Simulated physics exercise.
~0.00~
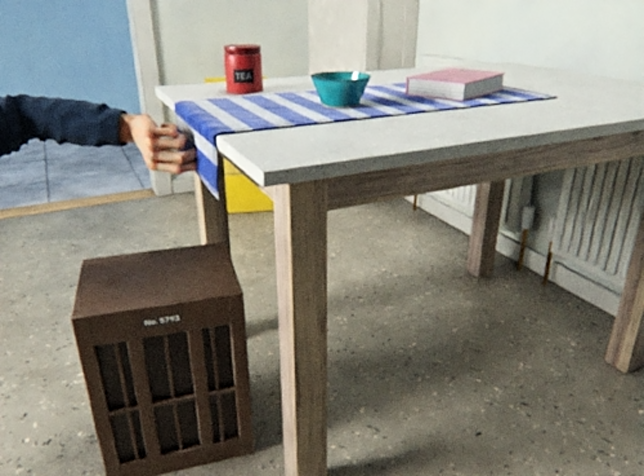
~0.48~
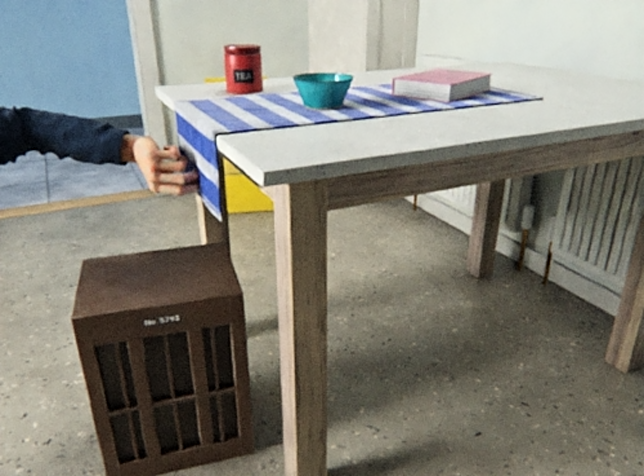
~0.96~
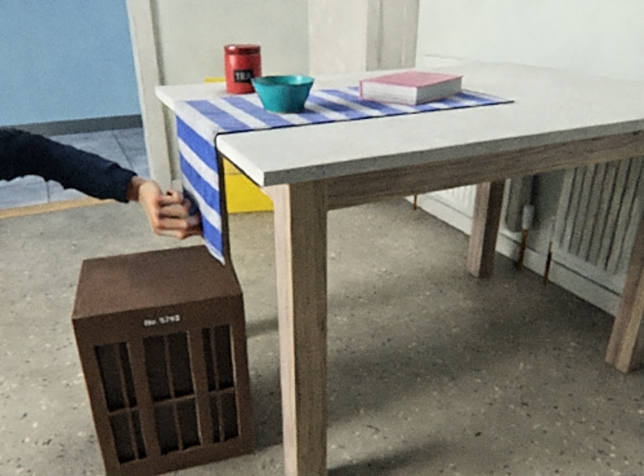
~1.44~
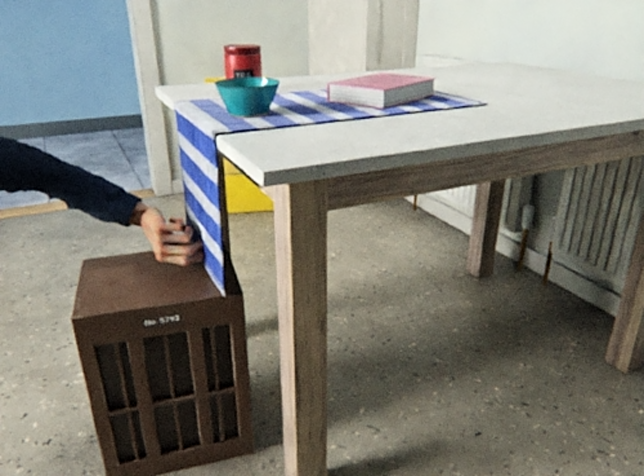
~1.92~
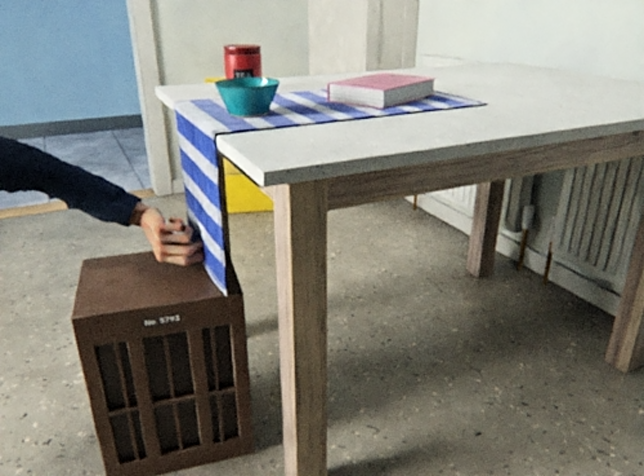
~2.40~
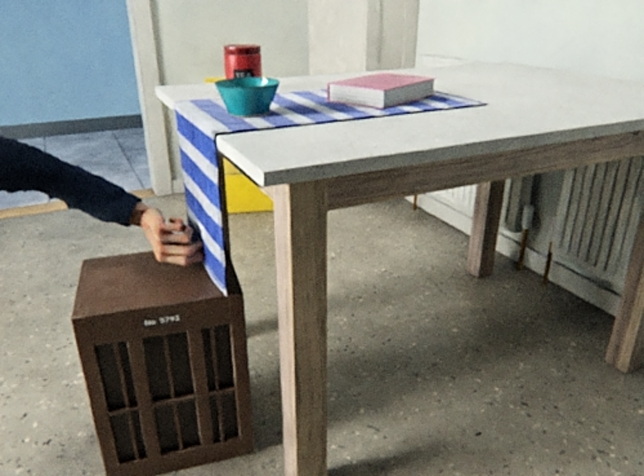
On a white-topped table, a hand pulls a striped blue cloth down to a brown crate, carrying bowl and book left, jar staying.
